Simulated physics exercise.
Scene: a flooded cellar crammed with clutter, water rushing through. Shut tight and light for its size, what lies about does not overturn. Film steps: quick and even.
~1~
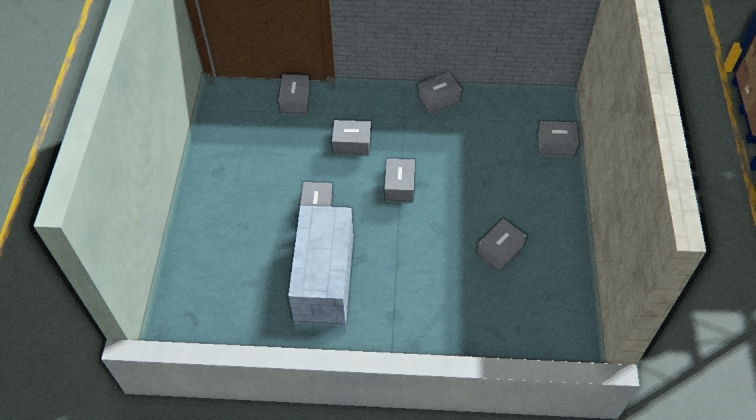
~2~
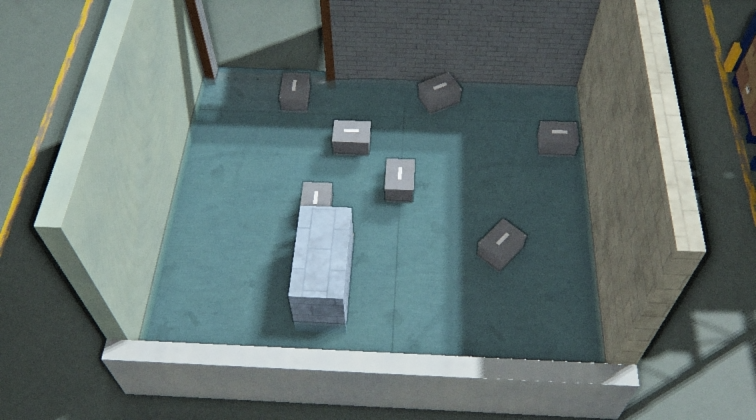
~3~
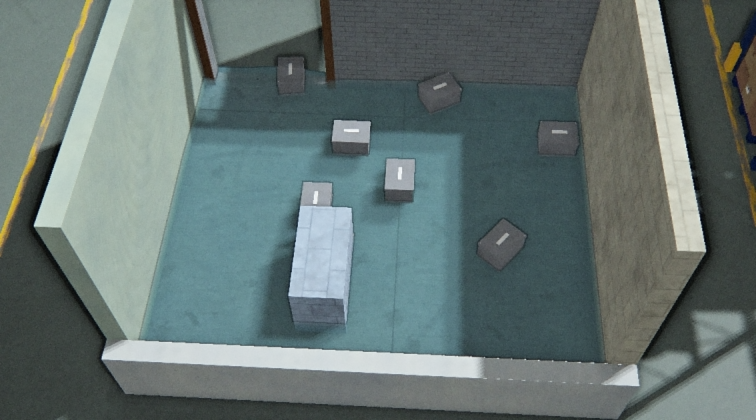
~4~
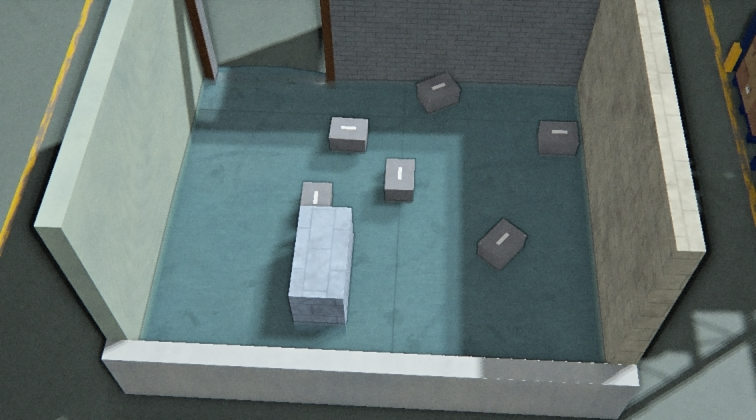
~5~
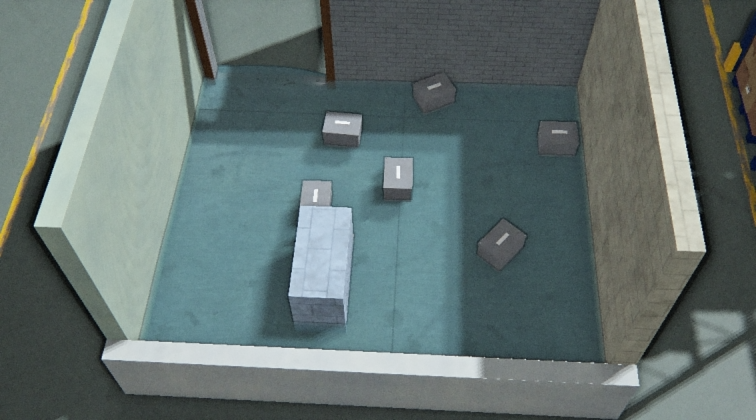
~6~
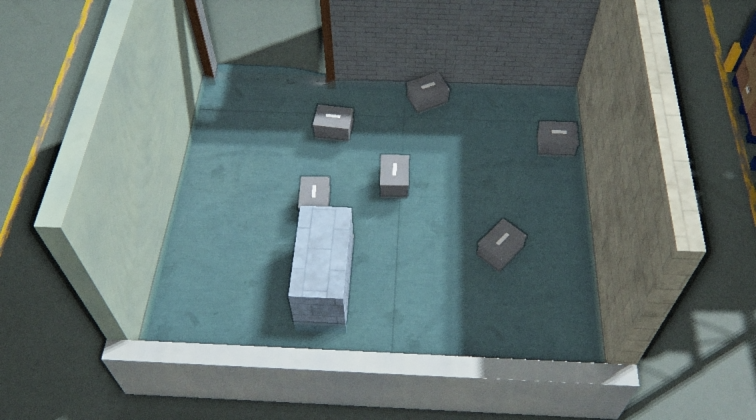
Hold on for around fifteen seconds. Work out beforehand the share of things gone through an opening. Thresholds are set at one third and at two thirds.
I would say two thirds or above.
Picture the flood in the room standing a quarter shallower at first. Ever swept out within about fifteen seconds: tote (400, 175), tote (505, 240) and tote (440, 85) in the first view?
Well, in turn they're removed, not removed and removed.
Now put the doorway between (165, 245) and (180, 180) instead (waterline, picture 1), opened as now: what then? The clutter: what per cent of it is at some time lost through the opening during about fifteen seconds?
Estimate: Near 60 per cent.
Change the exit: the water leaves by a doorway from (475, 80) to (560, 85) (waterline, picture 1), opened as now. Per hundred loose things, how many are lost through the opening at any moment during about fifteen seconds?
Fraction out: Near 90 %.
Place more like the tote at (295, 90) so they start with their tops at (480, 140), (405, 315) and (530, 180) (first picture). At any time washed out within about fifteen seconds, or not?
Per object, in the order given: Exits at some point / never exits / never exits.
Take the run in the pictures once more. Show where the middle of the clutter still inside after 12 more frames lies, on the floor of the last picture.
The mean position lies close to (376, 152).
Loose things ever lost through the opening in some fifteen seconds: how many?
The total is 5.
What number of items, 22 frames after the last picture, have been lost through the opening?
The number comes to 5.
A moment on, 1 of 7 are out; 6 afloat.
Next, 3 of 7 are out; 4 afloat.
Later, 5 of 7 are out; 2 afloat.
In the end, 5 of 7 are out; 2 afloat.
